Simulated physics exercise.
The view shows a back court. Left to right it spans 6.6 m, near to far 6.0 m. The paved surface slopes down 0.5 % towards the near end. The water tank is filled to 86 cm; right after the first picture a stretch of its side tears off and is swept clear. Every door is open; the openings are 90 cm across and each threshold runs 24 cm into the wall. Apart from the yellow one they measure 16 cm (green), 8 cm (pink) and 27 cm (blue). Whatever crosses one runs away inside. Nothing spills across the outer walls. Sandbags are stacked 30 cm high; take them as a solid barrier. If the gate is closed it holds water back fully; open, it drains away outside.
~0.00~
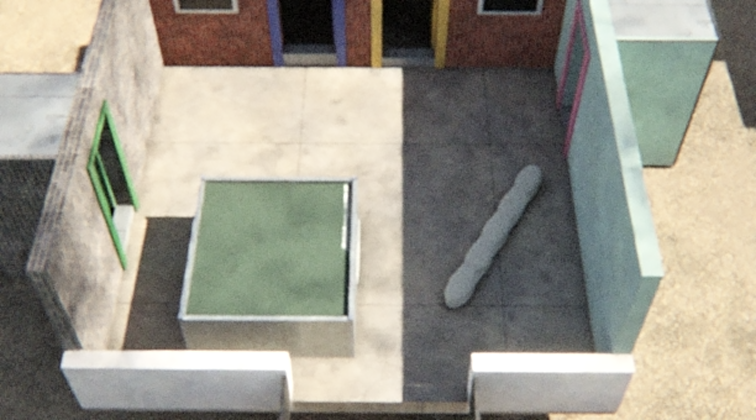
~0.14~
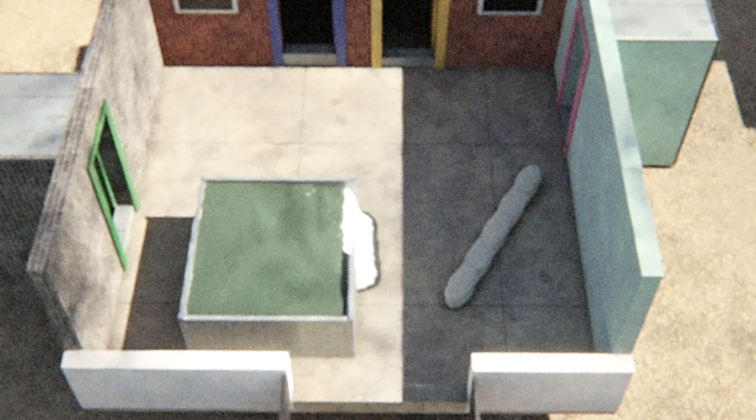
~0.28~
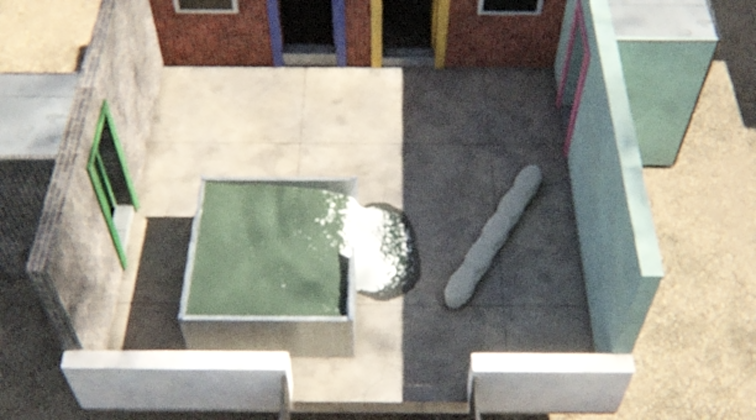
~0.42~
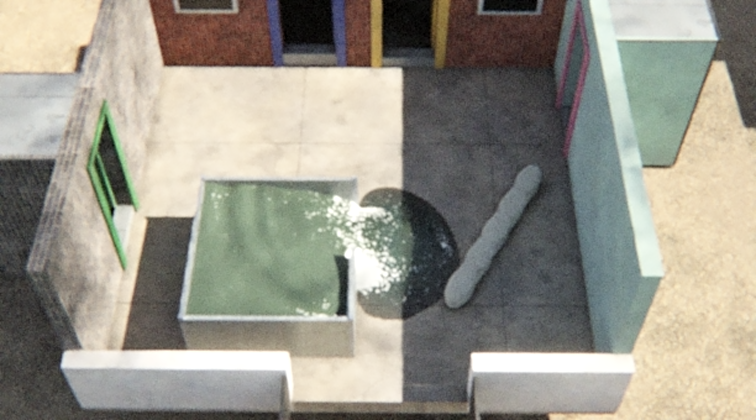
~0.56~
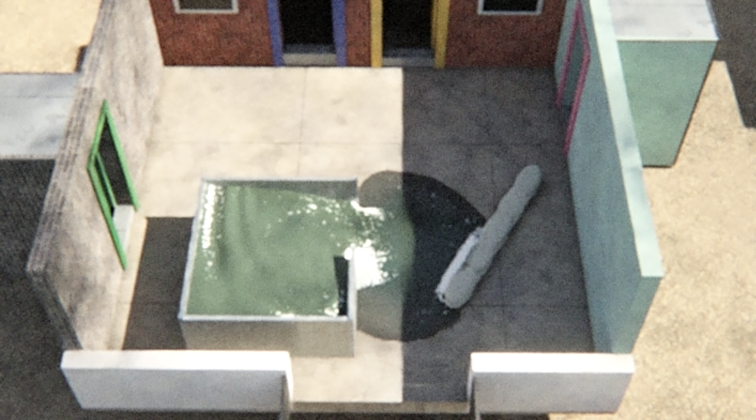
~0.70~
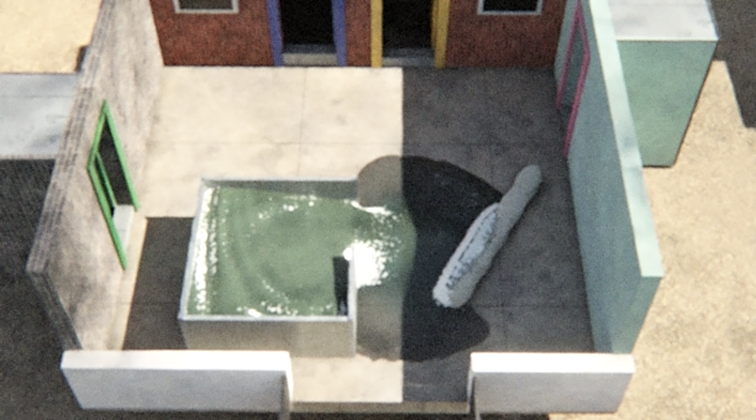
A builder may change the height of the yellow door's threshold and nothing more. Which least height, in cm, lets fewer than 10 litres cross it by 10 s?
At least 16 cm or so.
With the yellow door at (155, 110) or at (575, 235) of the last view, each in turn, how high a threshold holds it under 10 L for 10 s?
Roughly 13.5 and 10.5 cm.
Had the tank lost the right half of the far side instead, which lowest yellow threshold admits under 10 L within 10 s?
Some 28 cm.
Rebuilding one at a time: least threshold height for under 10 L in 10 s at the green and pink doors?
Roughly 6.0 cm at green and 27 cm at pink.
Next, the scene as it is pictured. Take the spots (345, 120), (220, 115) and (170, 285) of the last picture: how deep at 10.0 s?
Roughly 5, 10 and 7 cm, in turn.
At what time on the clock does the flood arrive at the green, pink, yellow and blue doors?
Green 5.5 s, pink 1.3 s, yellow 2.4 s, blue 3.4 s.
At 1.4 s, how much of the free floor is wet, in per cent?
About 30 per cent.
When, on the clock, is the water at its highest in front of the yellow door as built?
Near 5.0 s.
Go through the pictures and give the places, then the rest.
In the first picture, the water tank at (273, 248) is whole and still, 86 cm deep; the yellow door at (409, 21) is dry.
In the second picture, the gap is at (353, 240), the front 0.3 m out at (375, 278); the back of the water tank holds 86 cm.
In the third picture, the front is at (413, 275), 0.9 m from the gap at (353, 241); 1.1 m2 of floor is wet, 86 cm left at the back.
In the fourth picture, the gap is at (353, 242), the front 1.5 m out at (454, 262); the back of the water tank holds 86 cm.
In the fifth picture, the front is at (485, 232), 1.9 m from the gap at (353, 242); 3.9 m2 of floor is wet, 82 cm left at the back.
In the sixth picture, water pours out at (353, 241) and has run 2.3 m, to (503, 203); about 6 cm deep outside, 73 cm at the back; 2.1 m in a straight line remain to the yellow door at (409, 21).
After 1.4 s water covers 30 % of the floor, deepest (50 cm) near (474, 252); it has not reached the yellow door.
After 3.0 s water covers 50 % of the floor, deepest (40 cm) near (549, 77); 12 cm at the yellow door, 0 litres in over its 19 cm threshold.
After 10.0 s water covers 95 % of the floor, deepest (17 cm) near (142, 383); 9 cm at the yellow door, 2 litres in over its 19 cm threshold.
At the yellow door as built, the water arrived by 2.5 s and peaked near 19 cm at 4.8 s.
Run again over the same 10 s with other heights there, 31 litres in over 12.5 cm, 1 litre over 20 cm. The limit of 10 litres is kept from about 16 cm up.
